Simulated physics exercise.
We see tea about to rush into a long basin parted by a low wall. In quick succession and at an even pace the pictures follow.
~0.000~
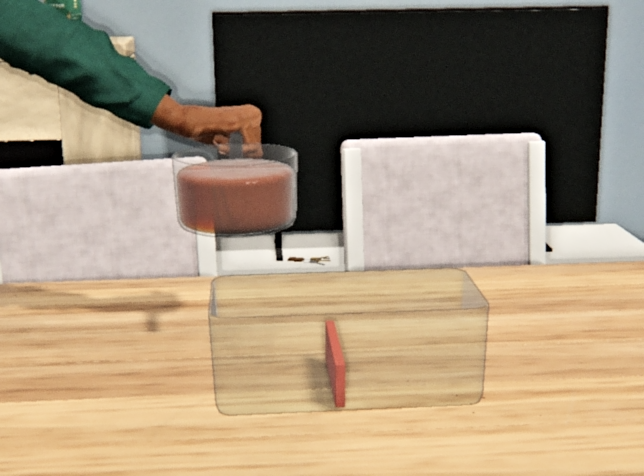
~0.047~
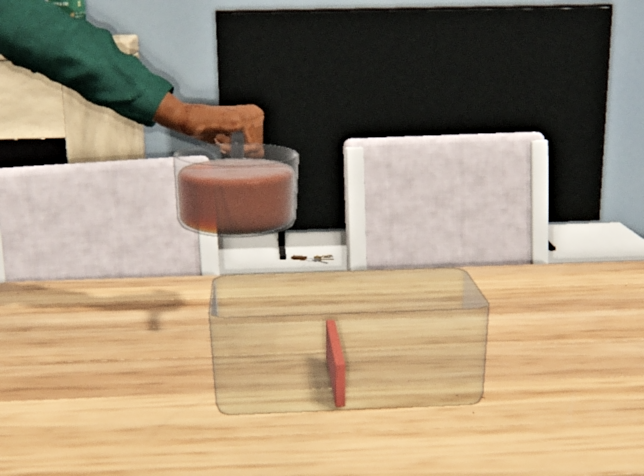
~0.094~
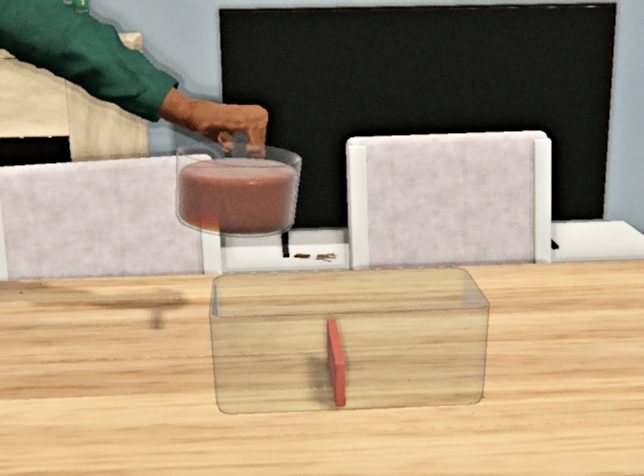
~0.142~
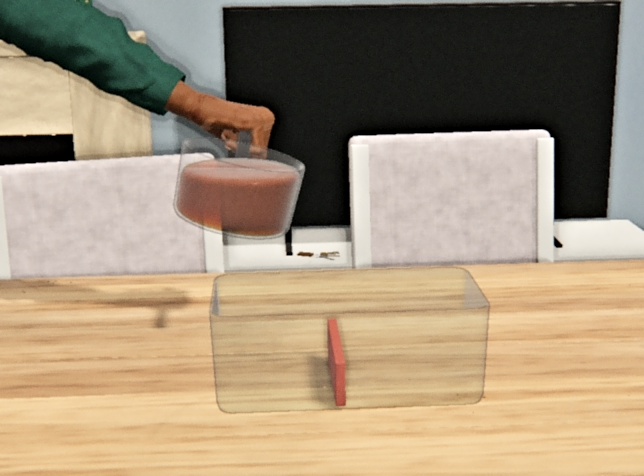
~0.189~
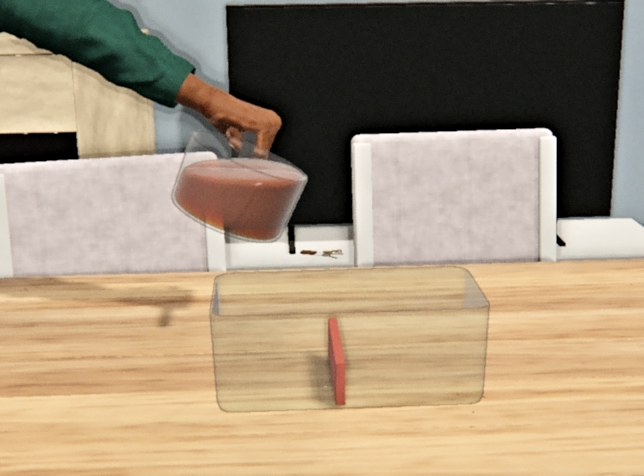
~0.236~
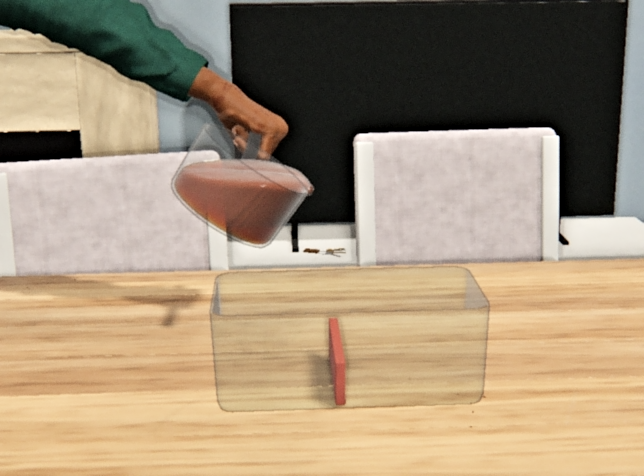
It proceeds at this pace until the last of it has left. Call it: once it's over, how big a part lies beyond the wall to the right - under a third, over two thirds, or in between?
In between.
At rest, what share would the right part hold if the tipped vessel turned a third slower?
Near 65 in a hundred.
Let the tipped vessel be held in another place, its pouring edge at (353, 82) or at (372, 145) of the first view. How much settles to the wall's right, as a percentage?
Near 85 in a hundred first, near 85 in a hundred second.
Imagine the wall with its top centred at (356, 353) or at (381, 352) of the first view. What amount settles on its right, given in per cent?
Record: Case 1 near 30 %, case 2 near 10 %.
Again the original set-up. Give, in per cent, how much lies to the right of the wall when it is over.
About 55 percent.
By 0.50 s the tilt is 99° and 30 per cent is still to pour, 3 is left of the wall and 29 right of it.
By 0.70 s the tilt is 109° and 6 per cent is still to pour, 31 is left of the wall and 57 right of it.
By 0.90 s the tilt is 109° and 0 per cent is still to pour, 41 is left of the wall and 56 right of it.
By 1.12 s the tilt is 109° and 0 per cent is still to pour, 42 is left of the wall and 56 right of it.
At rest 42 per cent lies left of the wall, 56 right of it and 2 outside.
